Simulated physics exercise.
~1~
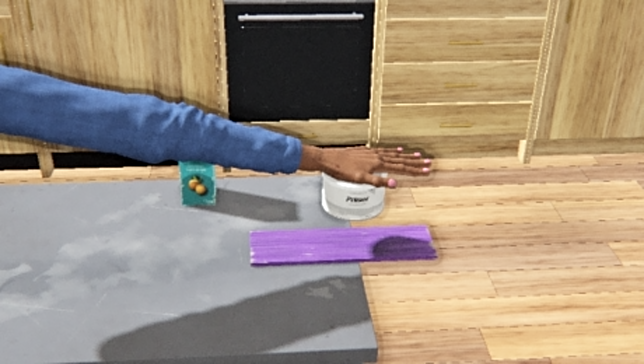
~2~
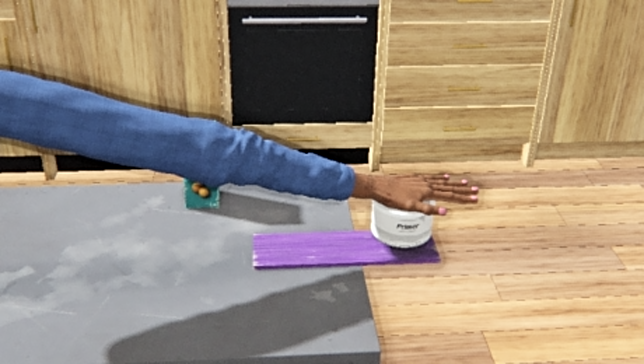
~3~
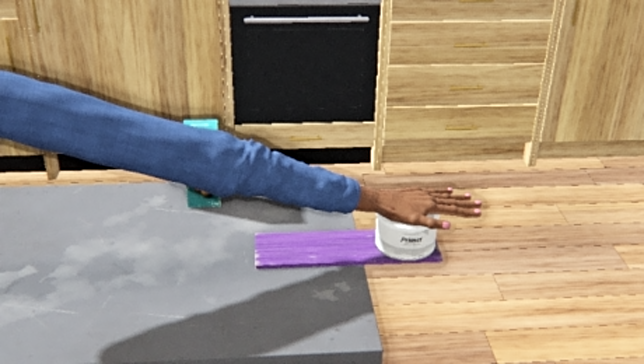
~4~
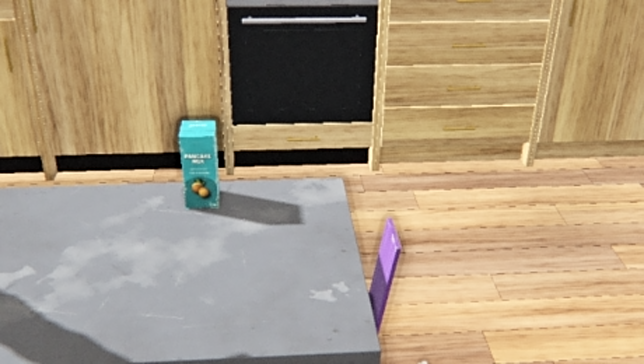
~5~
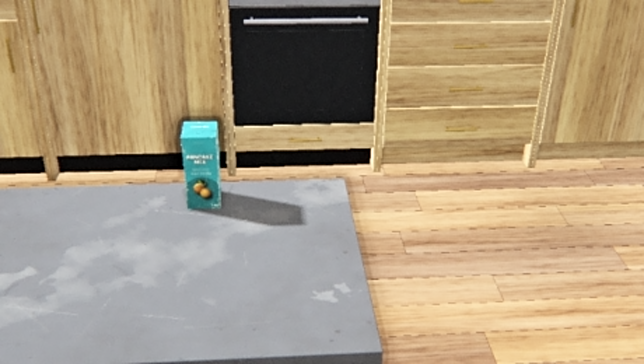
An arm in a blue sleeve reaches in from the left over a grey table in a wooden kitchen, seen from slightly above by a gently swaying camera. A turquoise carton stands towards the back of the table, and a purple board juts past the right edge as a makeshift shelf. The hand moves a white tub rightward and down onto the board's overhanging end. Once the hand lets go and withdraws, the board tips steeply off the edge and the tub disappears from view. Finally the board is gone too, leaving the carton standing on the table.
